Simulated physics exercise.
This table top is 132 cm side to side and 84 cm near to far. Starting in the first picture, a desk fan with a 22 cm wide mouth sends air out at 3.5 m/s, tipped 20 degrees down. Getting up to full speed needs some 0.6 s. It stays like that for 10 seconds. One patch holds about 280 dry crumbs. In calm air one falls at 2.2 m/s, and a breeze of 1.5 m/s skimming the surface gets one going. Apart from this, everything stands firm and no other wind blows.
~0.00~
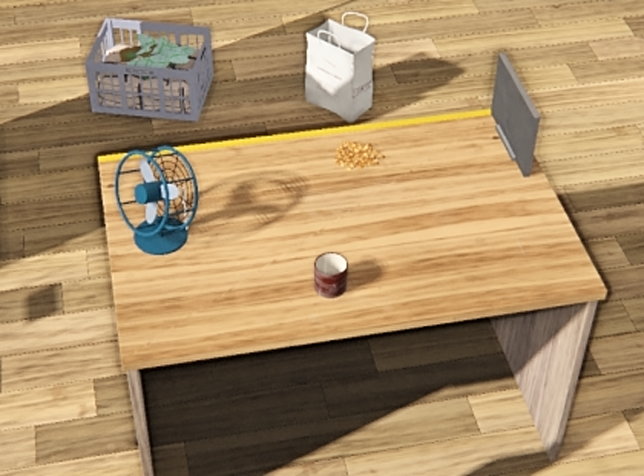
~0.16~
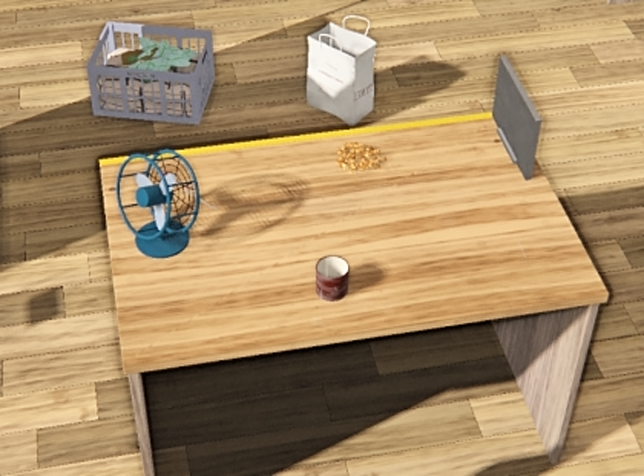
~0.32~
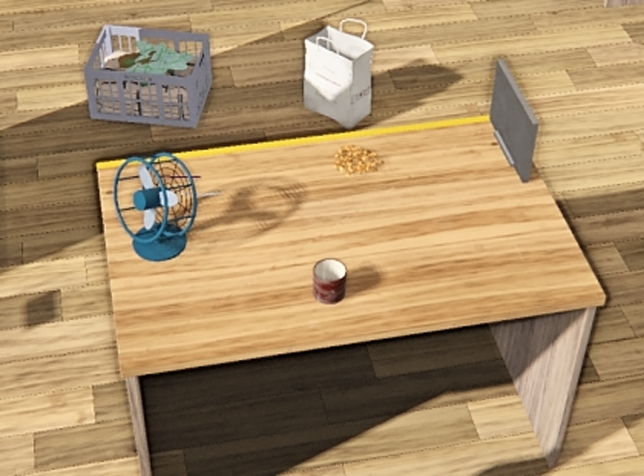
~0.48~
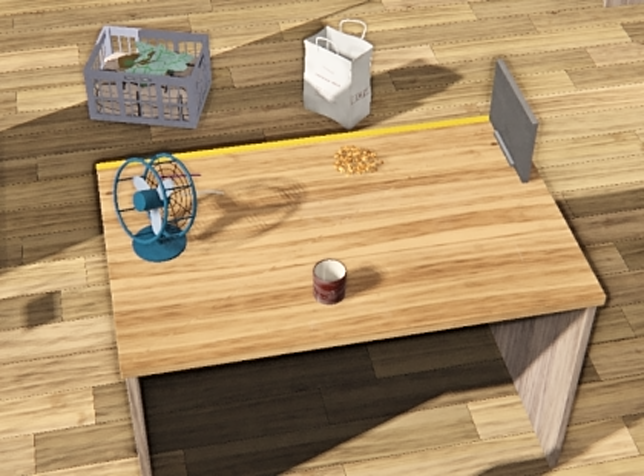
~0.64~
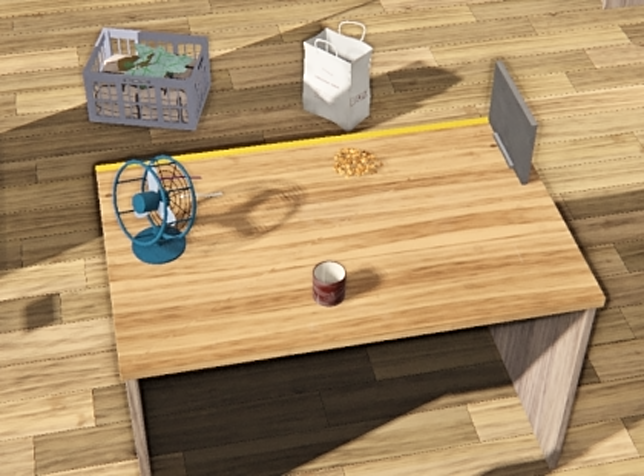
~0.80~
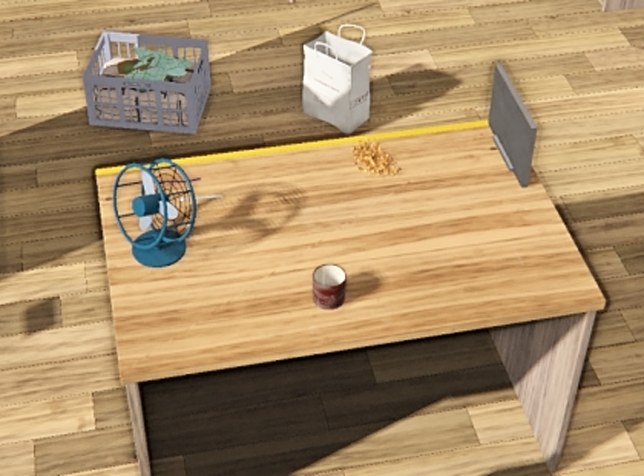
A blue fan blew across a wooden table where a small pile of golden crumbs sat still at first, then shifted a little to the right and spread, while the mug stayed put.
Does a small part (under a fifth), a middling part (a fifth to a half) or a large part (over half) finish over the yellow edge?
A large part.
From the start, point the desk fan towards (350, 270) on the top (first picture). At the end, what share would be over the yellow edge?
Roughly 0 per cent.
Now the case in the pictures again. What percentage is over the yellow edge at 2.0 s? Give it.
Roughly 80 per cent.
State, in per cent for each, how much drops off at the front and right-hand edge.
About 0 % front, about 0 % right-hand.
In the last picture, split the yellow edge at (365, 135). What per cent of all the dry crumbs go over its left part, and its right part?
Estimate: Left ~ 0 %; right ~ 80 %.
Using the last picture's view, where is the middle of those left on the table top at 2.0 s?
About (490, 137).
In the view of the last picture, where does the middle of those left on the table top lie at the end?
The middle is around pixel (491, 144).
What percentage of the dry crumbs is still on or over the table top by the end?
Near 15 %.
After 2.0 s the count stands so, 76 % are over the yellow edge; the middle of those still in play is near (490, 137).
After 3.2 s the count stands so, 79 % are over the yellow edge; the middle of those still in play is near (489, 140).
After 5.5 s the count stands so, 82 % are over the yellow edge; the middle of those still in play is near (491, 142).
After 10.0 s, at the end, 84 % are over the yellow edge; the middle of those still in play is near (491, 144).
